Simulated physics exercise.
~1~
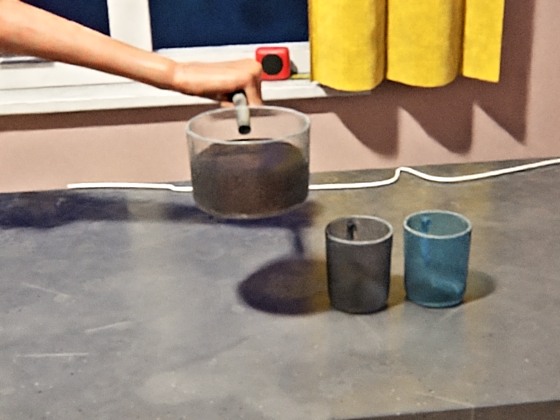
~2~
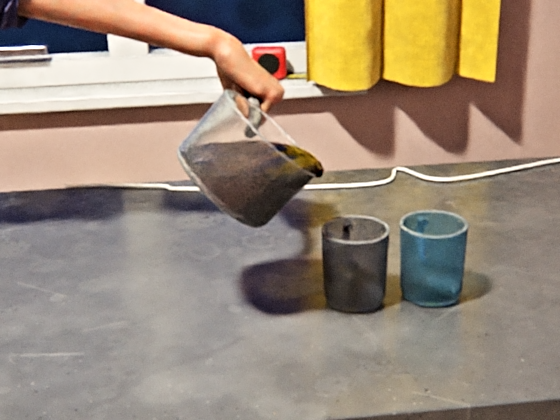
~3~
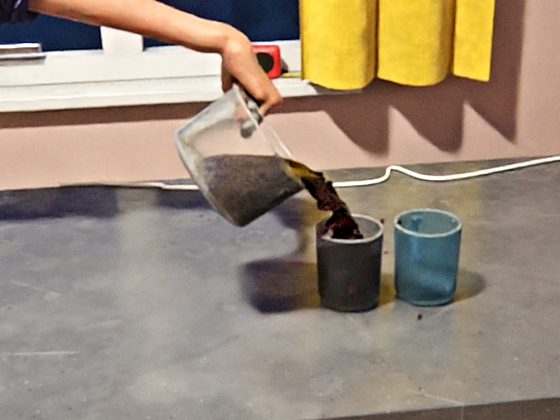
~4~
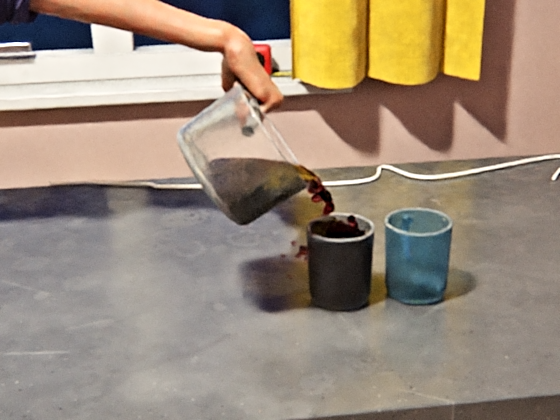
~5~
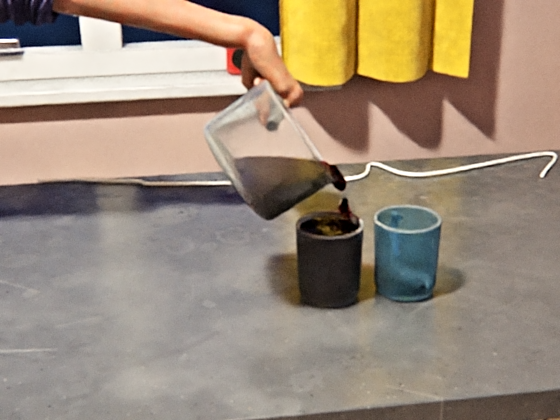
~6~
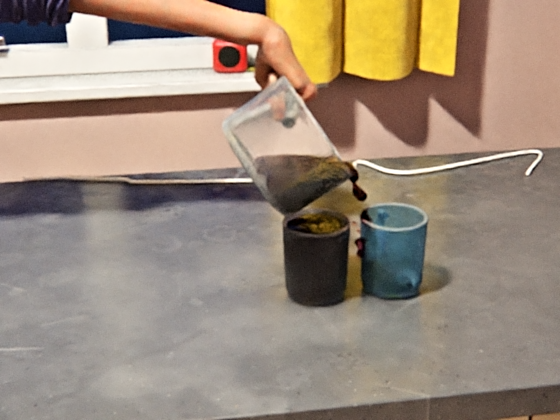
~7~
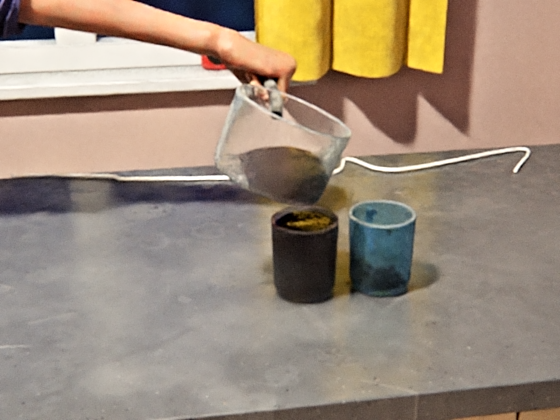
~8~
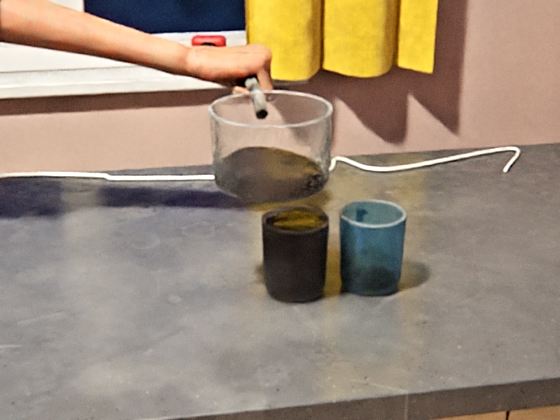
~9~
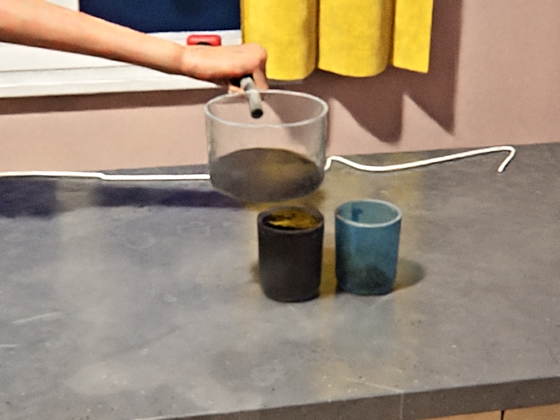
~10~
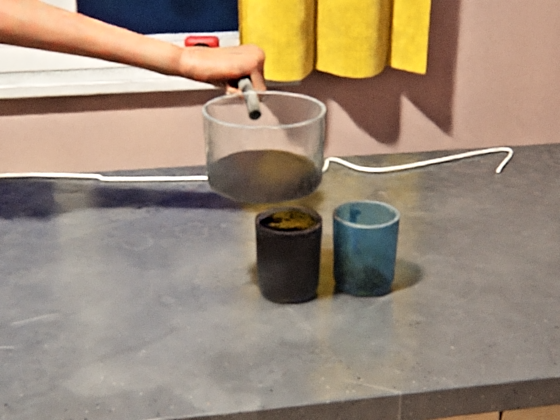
A clear pot of dark liquid, held by a hand reaching in from the left, hovers over a grey work surface beside a dark mug and a blue mug. The hand tips the pot to the right, and the liquid spills over its rim into the dark mug on the left. Still tilted, the pot moves right, its stream passing toward the blue mug as the view drifts slightly right. The hand then turns the pot back level, ending the pour. Finally, it holds the pot still above the mugs, with some dark liquid left inside and the dark mug looking nearly full.
